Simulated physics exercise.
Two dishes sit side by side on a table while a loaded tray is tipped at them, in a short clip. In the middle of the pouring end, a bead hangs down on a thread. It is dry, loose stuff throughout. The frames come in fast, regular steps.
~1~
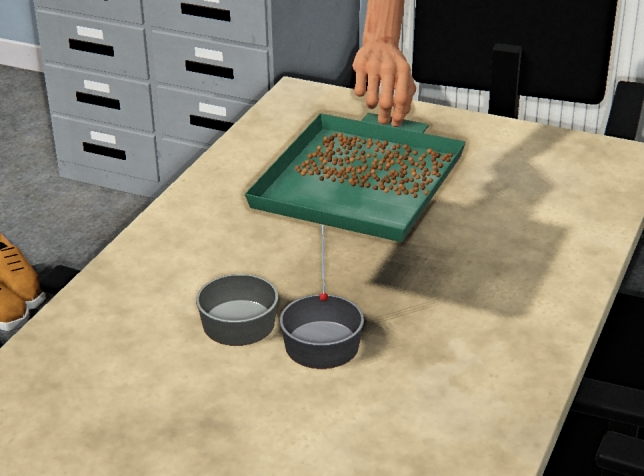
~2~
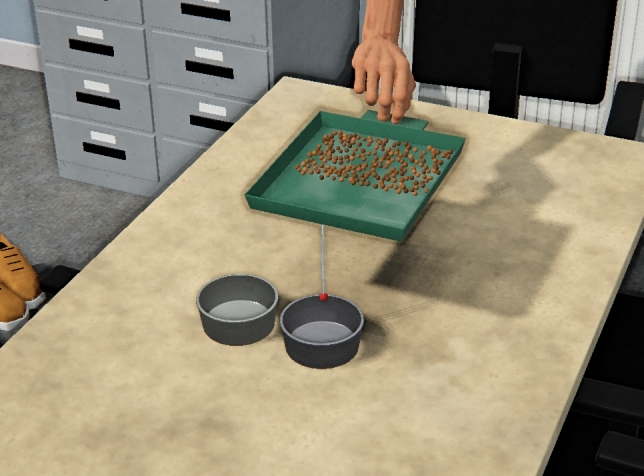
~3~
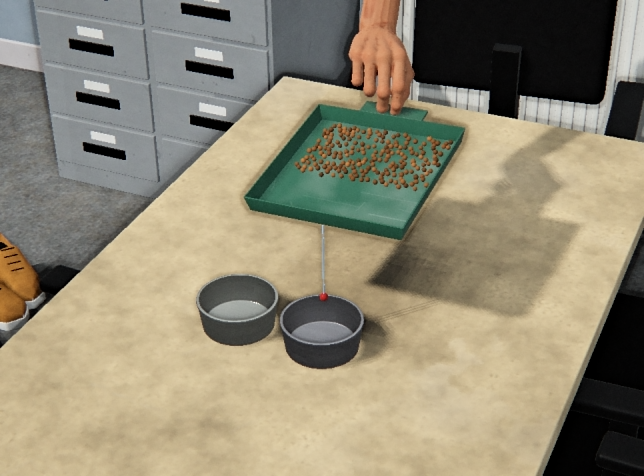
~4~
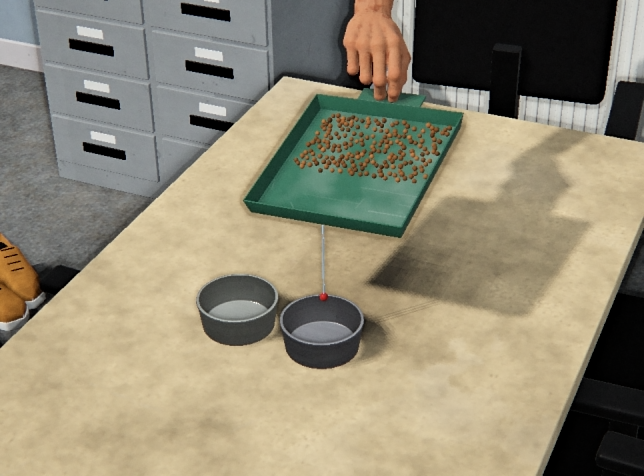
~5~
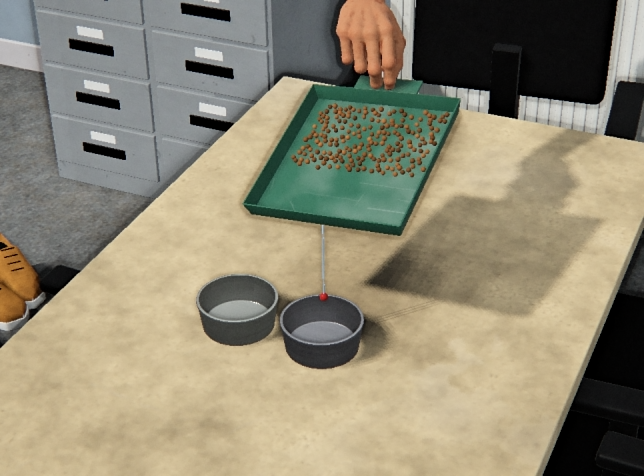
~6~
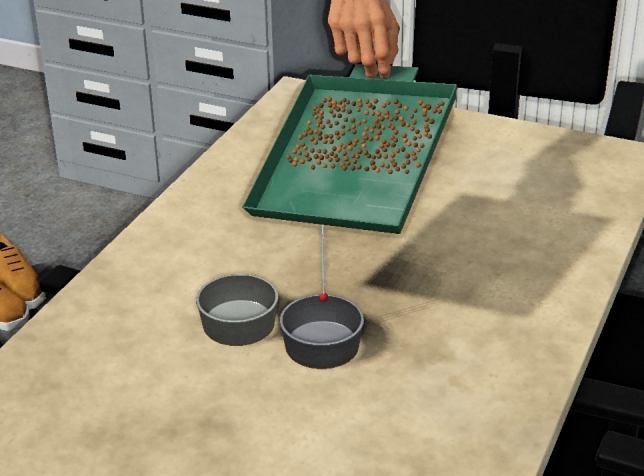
A hand slowly raising the back of a green tray of small brown balls above two grey dishes on a table.
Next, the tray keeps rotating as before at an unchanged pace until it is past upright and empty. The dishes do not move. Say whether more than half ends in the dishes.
The dishes will gather the main share.
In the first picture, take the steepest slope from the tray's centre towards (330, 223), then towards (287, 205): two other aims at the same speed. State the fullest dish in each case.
First try: The dish to the right; second try: The dish to the left.
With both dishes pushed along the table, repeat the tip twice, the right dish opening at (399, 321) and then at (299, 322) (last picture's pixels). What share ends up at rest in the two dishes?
In order: 0 percent and 50 percent.
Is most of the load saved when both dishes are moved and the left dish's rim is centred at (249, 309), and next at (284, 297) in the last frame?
Result, first setup: A majority share; second setup: A majority share.
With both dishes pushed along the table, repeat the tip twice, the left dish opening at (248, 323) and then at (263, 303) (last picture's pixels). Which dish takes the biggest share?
In the first position the left of the two, in the second the left of the two.
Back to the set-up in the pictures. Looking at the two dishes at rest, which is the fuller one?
More winds up in the leftward dish.
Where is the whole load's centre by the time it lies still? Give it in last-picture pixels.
I'd place the middle at about (236, 321).
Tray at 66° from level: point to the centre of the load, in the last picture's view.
The middle of the pieces sits at roughly (268, 221).
Shortly afterwards, tray tipped steeply; near two thirds on the tray; a little in the left dish; only a few outside both; near a quarter in the air.
Next, tray tipped past a quarter turn; near a quarter on the tray; only a few in the right dish; near half in the left dish; a little outside both; a little in the air.
Some moments later, tray tipped past a quarter turn; only a few in the right dish; the bulk in the left dish; a little outside both.
In the end, tray tipped past a quarter turn; only a few in the right dish; the bulk in the left dish; a little outside both.
